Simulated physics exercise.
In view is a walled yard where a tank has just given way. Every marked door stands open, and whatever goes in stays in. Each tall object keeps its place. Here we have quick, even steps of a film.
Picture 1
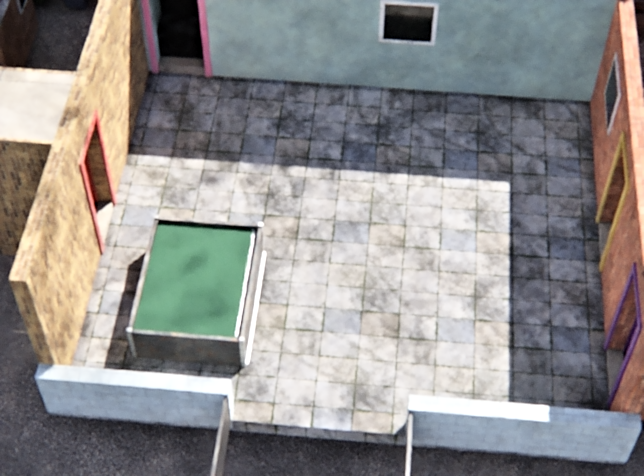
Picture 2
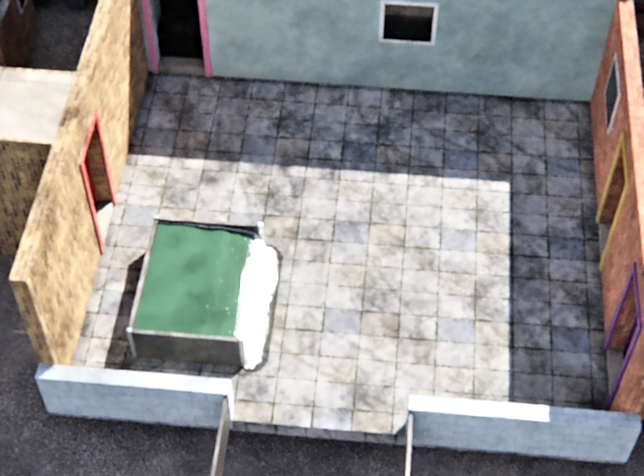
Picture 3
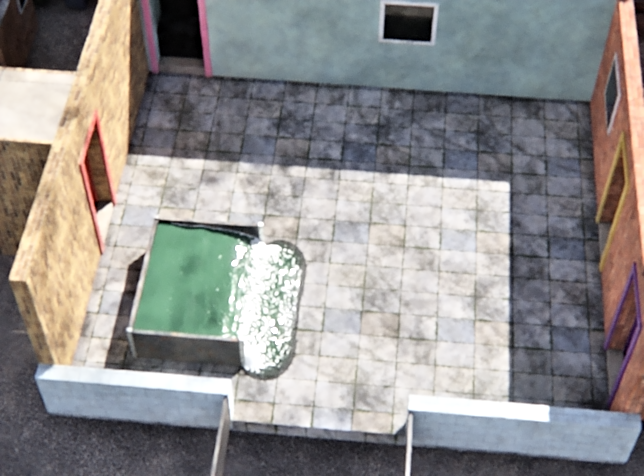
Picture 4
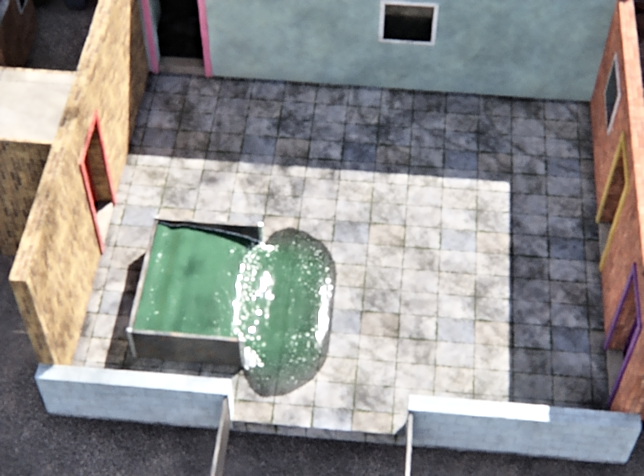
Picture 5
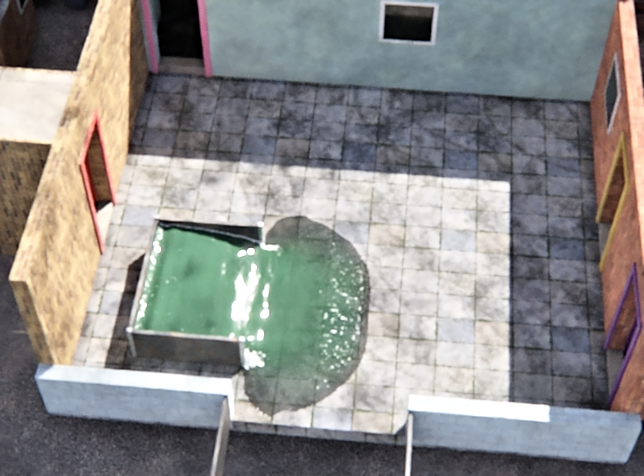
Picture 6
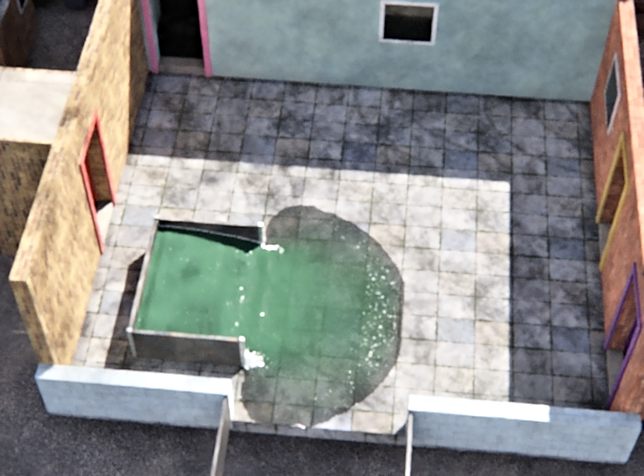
Green water burst out of the right side of a tank in a walled, tiled yard, foaming white at first, then spread rightward across the paving in a widening rounded pool with a dark wet edge.
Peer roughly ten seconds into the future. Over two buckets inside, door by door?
Door by door: The yellow door over; the purple door over; the red door not over; the pink door not over.
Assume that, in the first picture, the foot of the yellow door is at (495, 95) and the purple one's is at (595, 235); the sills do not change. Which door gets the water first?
That would be the purple one.
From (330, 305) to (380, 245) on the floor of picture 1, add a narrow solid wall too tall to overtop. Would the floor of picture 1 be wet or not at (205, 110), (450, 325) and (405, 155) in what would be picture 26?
Results in order: Bone-dry / swamped / swamped.
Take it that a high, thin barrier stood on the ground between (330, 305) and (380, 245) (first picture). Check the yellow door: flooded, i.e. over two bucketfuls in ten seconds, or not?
Yellow door: Undershoots.
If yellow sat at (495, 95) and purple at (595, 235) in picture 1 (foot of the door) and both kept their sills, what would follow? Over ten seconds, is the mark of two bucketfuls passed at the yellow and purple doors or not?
Check - yellow: Comes out below; purple: Comes out above.
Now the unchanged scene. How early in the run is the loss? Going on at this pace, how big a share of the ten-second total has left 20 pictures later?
Close to 50 %.
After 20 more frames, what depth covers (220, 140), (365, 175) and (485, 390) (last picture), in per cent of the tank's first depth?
About 0, 2 and 6 per cent.
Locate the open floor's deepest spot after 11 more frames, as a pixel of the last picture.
Check roughly (596, 325).
A moment on, water covers 30 % of the floor; the yellow door not reached, the purple door not reached, the red door not reached, the pink door not reached.
Next, water covers 45 % of the floor; the yellow door not reached, the purple door under two buckets in, the red door not reached, the pink door not reached.
Then, water covers 55 % of the floor; the yellow door over two buckets in, the purple door far over two buckets in, the red door not reached, the pink door not reached.
Later, water covers 50 % of the floor; the yellow door over two buckets in, the purple door far over two buckets in, the red door not reached, the pink door not reached.
In the end, water covers 70 % of the floor; the yellow door over two buckets in, the purple door far over two buckets in, the red door not reached, the pink door not reached.
